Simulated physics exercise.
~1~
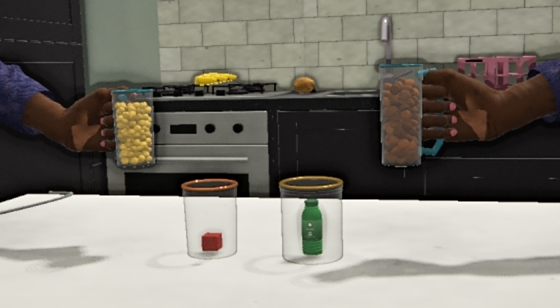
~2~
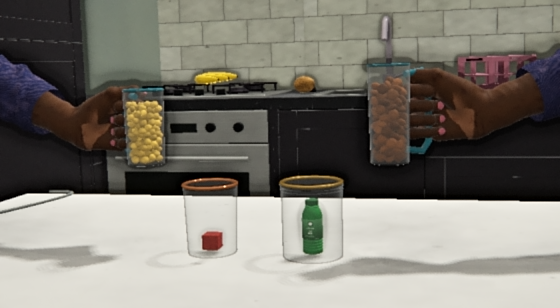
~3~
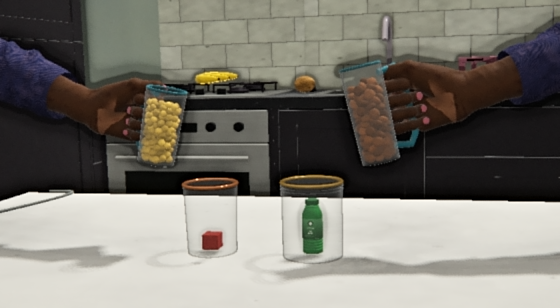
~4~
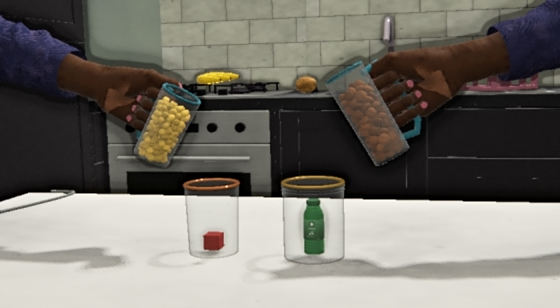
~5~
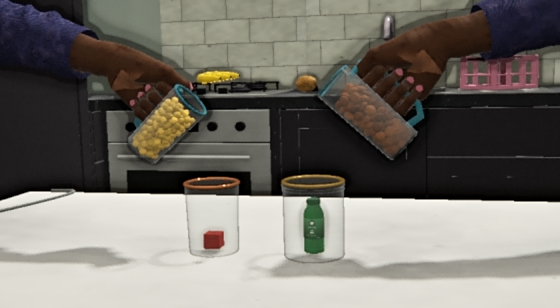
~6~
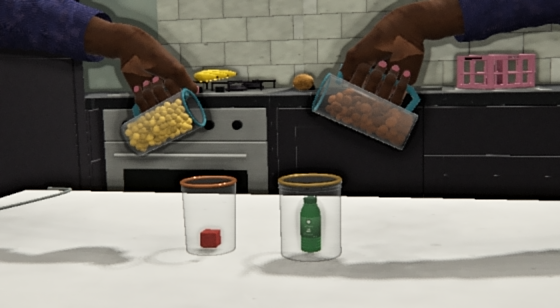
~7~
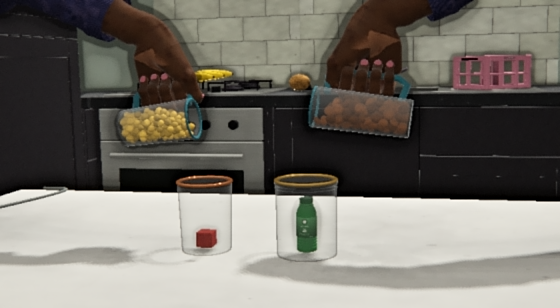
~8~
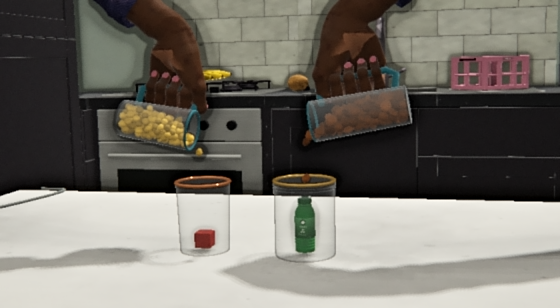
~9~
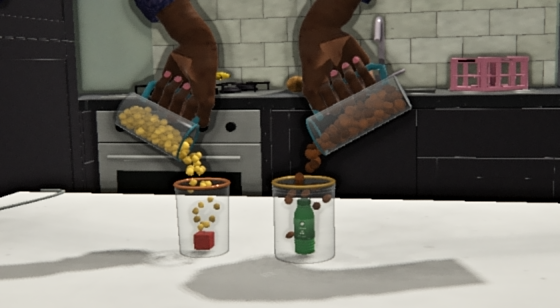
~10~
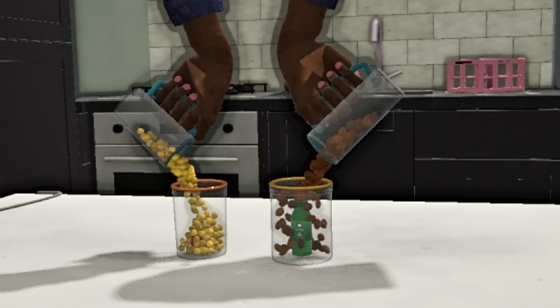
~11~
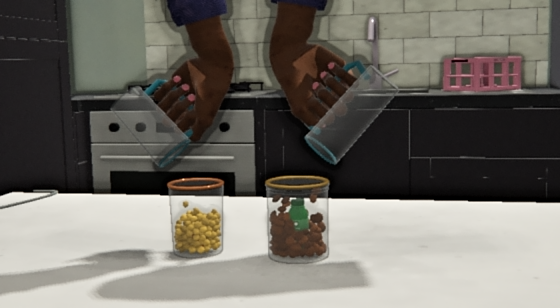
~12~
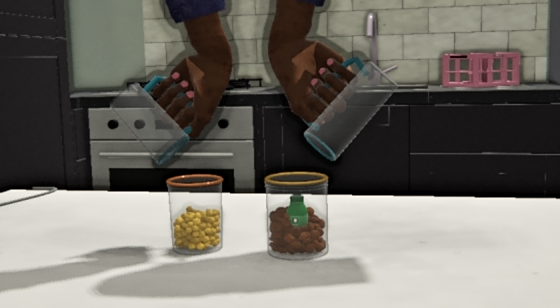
Two hands tipped clear cups over two glass containers on a white table, pouring yellow bits over a red block and brown bits around a green bottle, until the block was buried on the left while the bottle's top still showed on the right.
